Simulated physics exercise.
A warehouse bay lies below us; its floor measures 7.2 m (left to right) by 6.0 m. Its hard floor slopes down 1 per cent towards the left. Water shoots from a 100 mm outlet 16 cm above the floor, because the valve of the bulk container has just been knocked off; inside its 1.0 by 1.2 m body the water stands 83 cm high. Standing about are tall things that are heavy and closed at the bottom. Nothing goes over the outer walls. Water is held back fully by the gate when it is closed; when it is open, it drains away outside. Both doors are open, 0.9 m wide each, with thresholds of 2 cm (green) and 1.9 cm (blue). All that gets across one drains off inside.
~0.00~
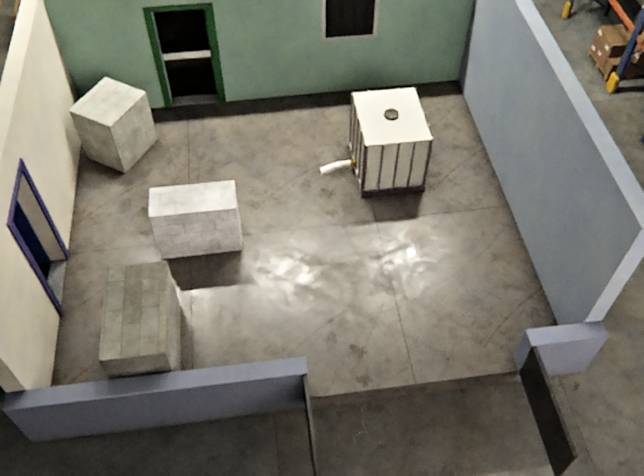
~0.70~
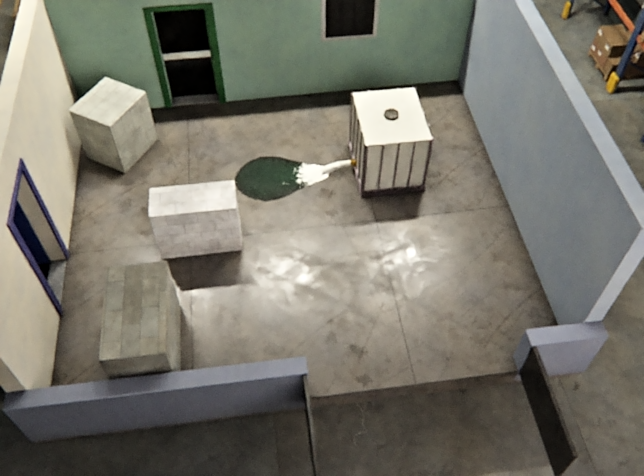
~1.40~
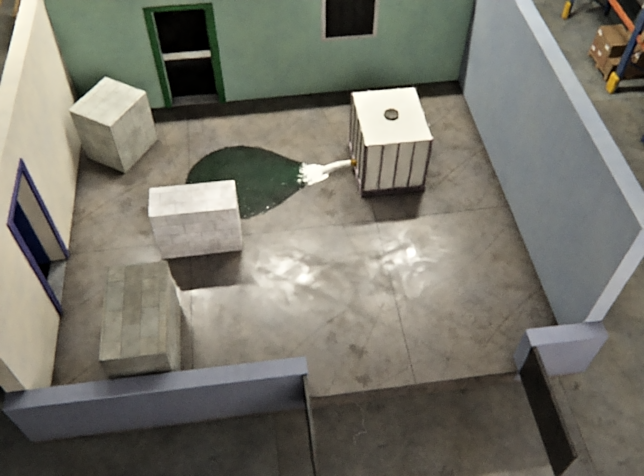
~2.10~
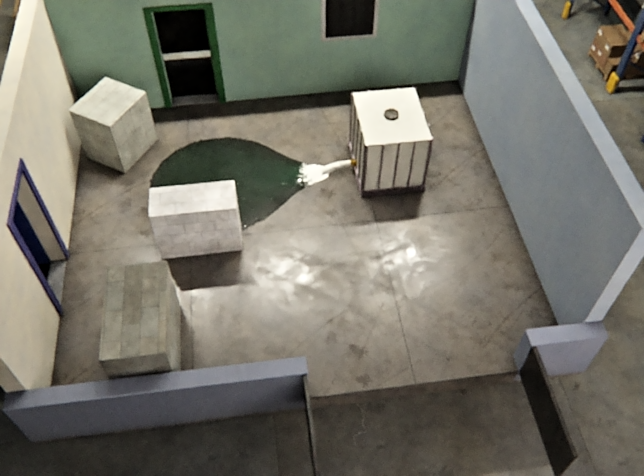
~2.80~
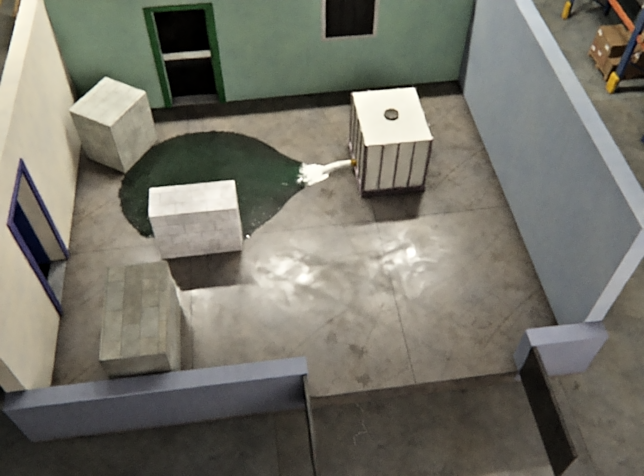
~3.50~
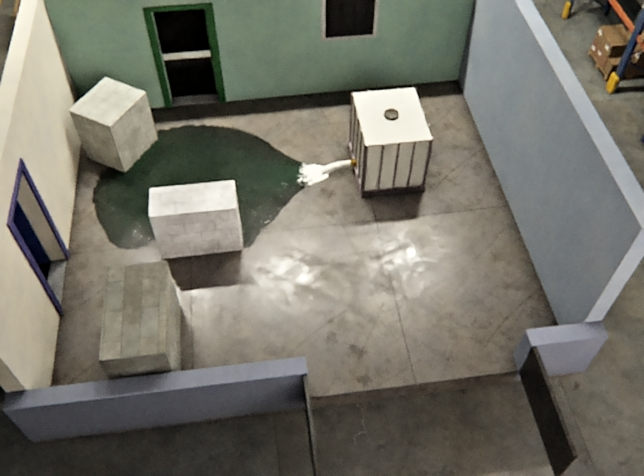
In a warehouse bay, dark green liquid pours from a white container and spreads left around a block.
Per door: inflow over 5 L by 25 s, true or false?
Green door: False; blue door: True.
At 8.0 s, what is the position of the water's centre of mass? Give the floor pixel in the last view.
Centre of the water: Close to (154, 191).
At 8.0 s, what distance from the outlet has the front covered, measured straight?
Straight-line distance: Near 5.6 m.
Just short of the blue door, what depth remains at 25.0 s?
4.5 cm.
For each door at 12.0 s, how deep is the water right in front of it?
In centimetres, green: 1.2; blue: 2.5.
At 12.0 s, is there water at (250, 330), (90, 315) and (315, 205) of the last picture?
First untouched, next waterlogged, last untouched.
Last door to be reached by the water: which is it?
It is the green one.
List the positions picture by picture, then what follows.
In the first picture, the jet has just started at (340, 165); the ground is still dry.
In the second picture, the jet leaves at (340, 165); the sheet reaches (239, 173), 2.0 m away, and wets 1.0 m2.
In the third picture, the jet leaves at (340, 165); the sheet reaches a hidden place, 2.9 m away, and wets 2.5 m2.
In the fourth picture, from the spout at (340, 165) the water has spread over 4.0 m2; its tip is at a hidden place, and it is 1.1 cm deep on average.
In the fifth picture, from the spout at (340, 165) the water has spread over 5.4 m2; its tip is at (127, 177), and it is 1.1 cm deep on average.
In the sixth picture, the jet leaves at (340, 165); the sheet reaches (102, 177), 4.4 m away, and wets 6.4 m2.
After 5.0 s water covers 20 % of the floor and is deepest (5 cm) near (321, 175); green door not reached, blue door not reached.
After 8.0 s water covers 25 % of the floor and is deepest (5 cm) near (321, 175); green door 0.9 cm at the sill, 0 L in, blue door 2 cm at the sill, 0 L in.
After 12.0 s water covers 35 % of the floor and is deepest (5 cm) near (321, 175); green door 1.3 cm at the sill, 0 L in, blue door 2.5 cm at the sill, 0 L in.
After 16.0 s water covers 40 % of the floor and is deepest (5 cm) near (85, 121); green door 2.2 cm at the sill, 0 L in, blue door 2.7 cm at the sill, 2 L in.
After 25.0 s water covers 50 % of the floor and is deepest (5 cm) near (50, 402); green door 2.1 cm at the sill, 1 L in, blue door 4.3 cm at the sill, 26 L in.
